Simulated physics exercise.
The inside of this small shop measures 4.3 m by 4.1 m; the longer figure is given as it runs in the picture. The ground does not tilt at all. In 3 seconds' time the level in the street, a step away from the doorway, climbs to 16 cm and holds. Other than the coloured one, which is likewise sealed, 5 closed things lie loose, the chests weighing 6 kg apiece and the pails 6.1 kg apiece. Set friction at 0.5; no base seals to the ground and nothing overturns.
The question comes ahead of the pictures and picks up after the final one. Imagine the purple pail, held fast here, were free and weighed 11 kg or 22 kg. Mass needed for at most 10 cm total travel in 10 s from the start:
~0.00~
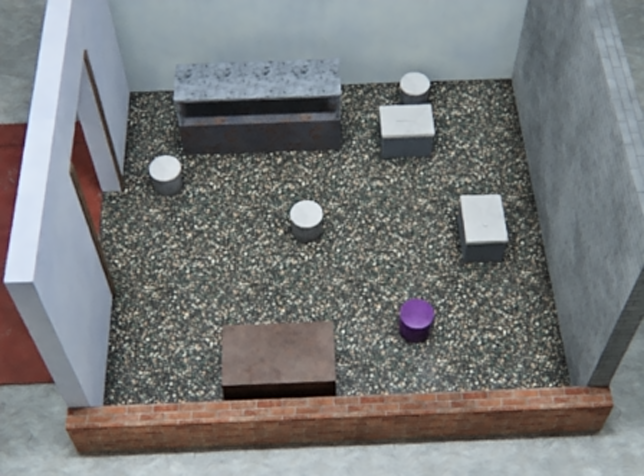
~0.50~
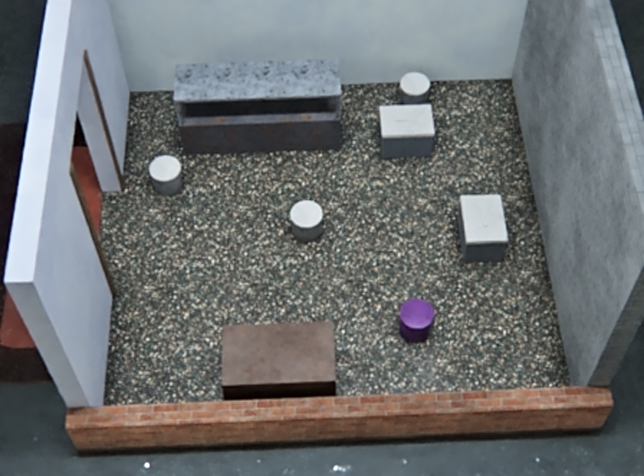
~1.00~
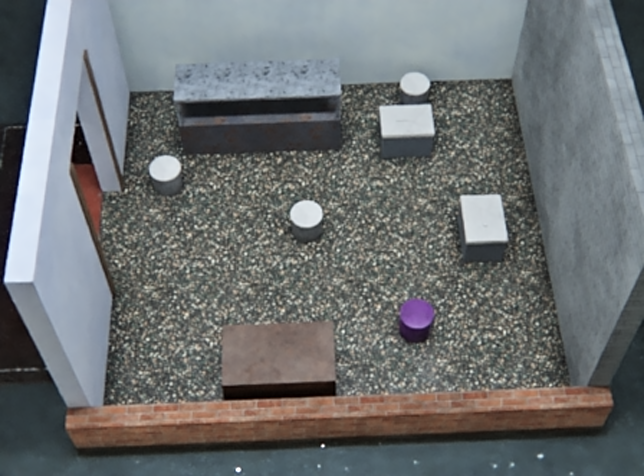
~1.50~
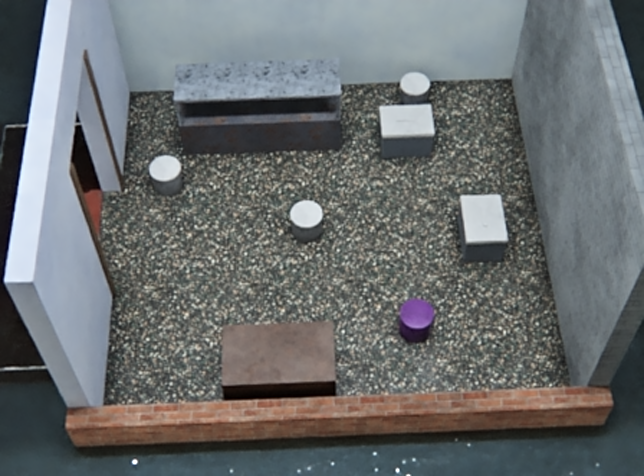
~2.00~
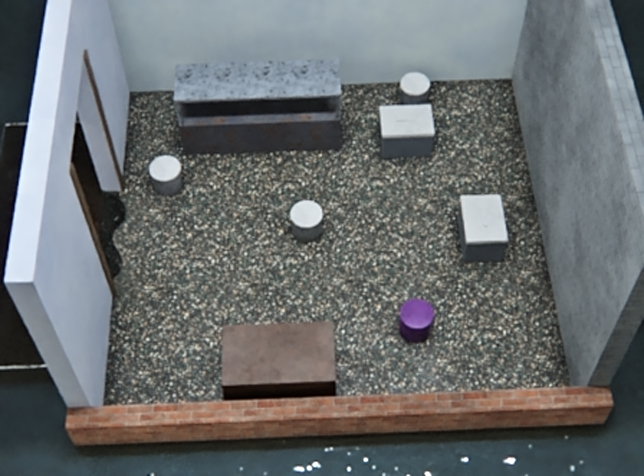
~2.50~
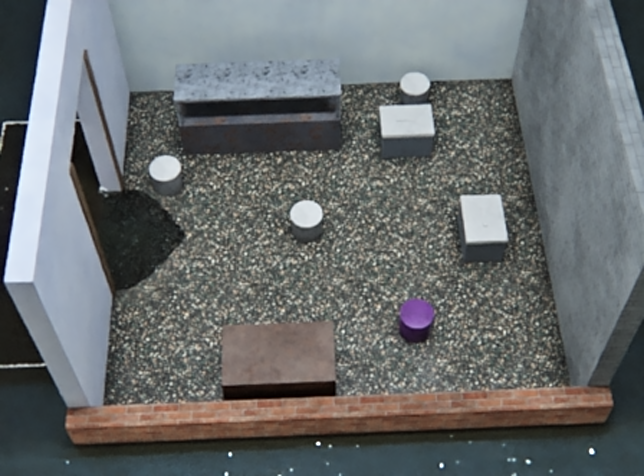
I reckon the answer is the lighter of the two.
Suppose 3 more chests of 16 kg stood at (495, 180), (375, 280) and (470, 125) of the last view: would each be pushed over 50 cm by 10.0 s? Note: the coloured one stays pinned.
One by one: Not far enough, not far enough and not far enough.
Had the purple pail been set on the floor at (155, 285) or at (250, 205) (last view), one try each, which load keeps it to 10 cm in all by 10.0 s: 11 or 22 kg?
The first try gives success with both; the second gives success with both.
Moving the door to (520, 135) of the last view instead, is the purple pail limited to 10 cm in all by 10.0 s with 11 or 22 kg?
There even the lighter works.
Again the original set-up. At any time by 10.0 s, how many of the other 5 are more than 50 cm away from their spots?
2.
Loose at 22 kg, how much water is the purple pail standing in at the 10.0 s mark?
6 cm, roughly.
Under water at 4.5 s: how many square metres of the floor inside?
Close to 6.5 m2, I'd say.
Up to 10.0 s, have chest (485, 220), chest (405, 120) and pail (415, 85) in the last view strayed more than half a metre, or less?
Exceeds it; exceeds it; falls short.
After 3.5 s the purple pail would be 0 cm from its start with 11 kg and 0 cm from its start with 22 kg; 0 cm of water round it then.
After 4.5 s the purple pail would be 0 cm from its start with 11 kg and 0 cm from its start with 22 kg; 0 cm of water round it then.
After 7.0 s the purple pail would be 0 cm from its start with 11 kg and 0 cm from its start with 22 kg; 3 cm of water round it then.
After 10.0 s the purple pail would be 0 cm from its start with 11 kg and 0 cm from its start with 22 kg; 6 cm of water round it then.
